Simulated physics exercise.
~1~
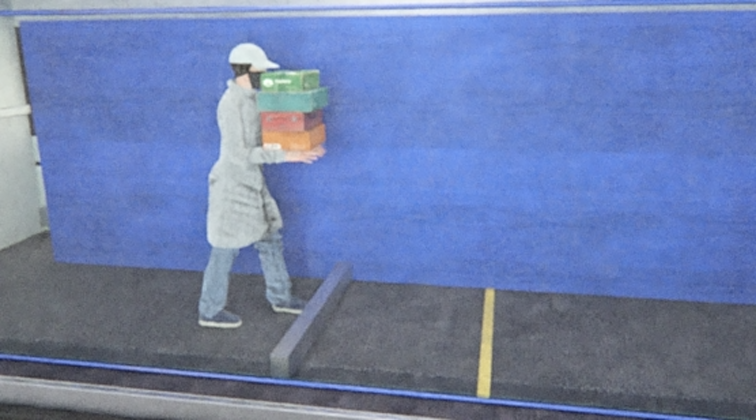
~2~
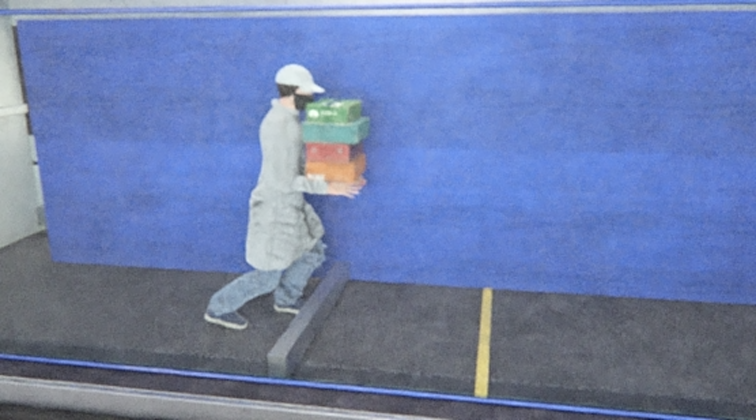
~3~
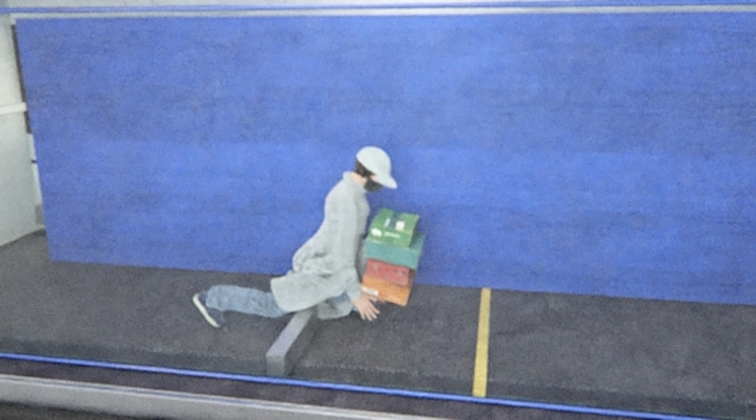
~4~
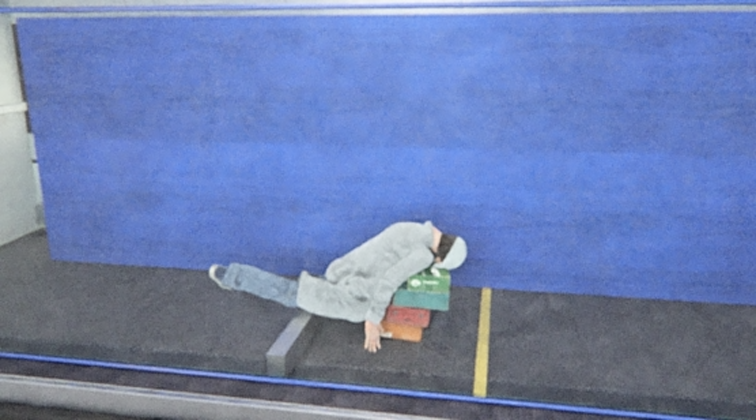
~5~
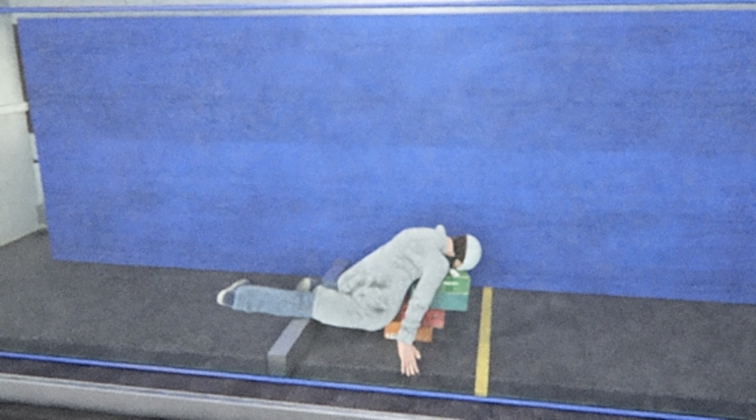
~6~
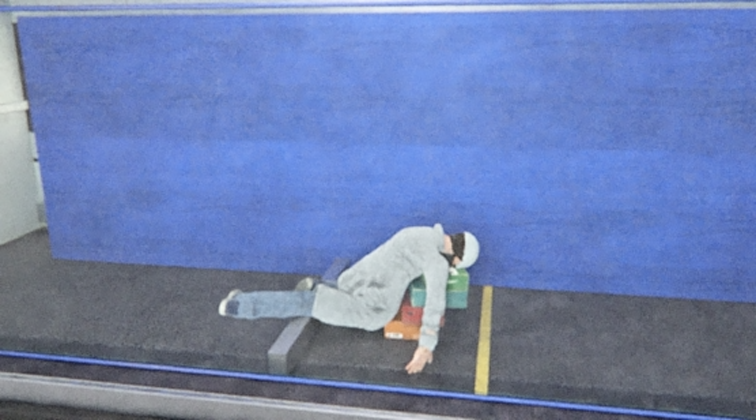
In this clip, a figure in a white cap and long grey coat carries four stacked boxes rightward, buckles at a low floor rail and pitches forward over it, ending slumped face down on the shifted boxes, head and boxes short of the yellow line.
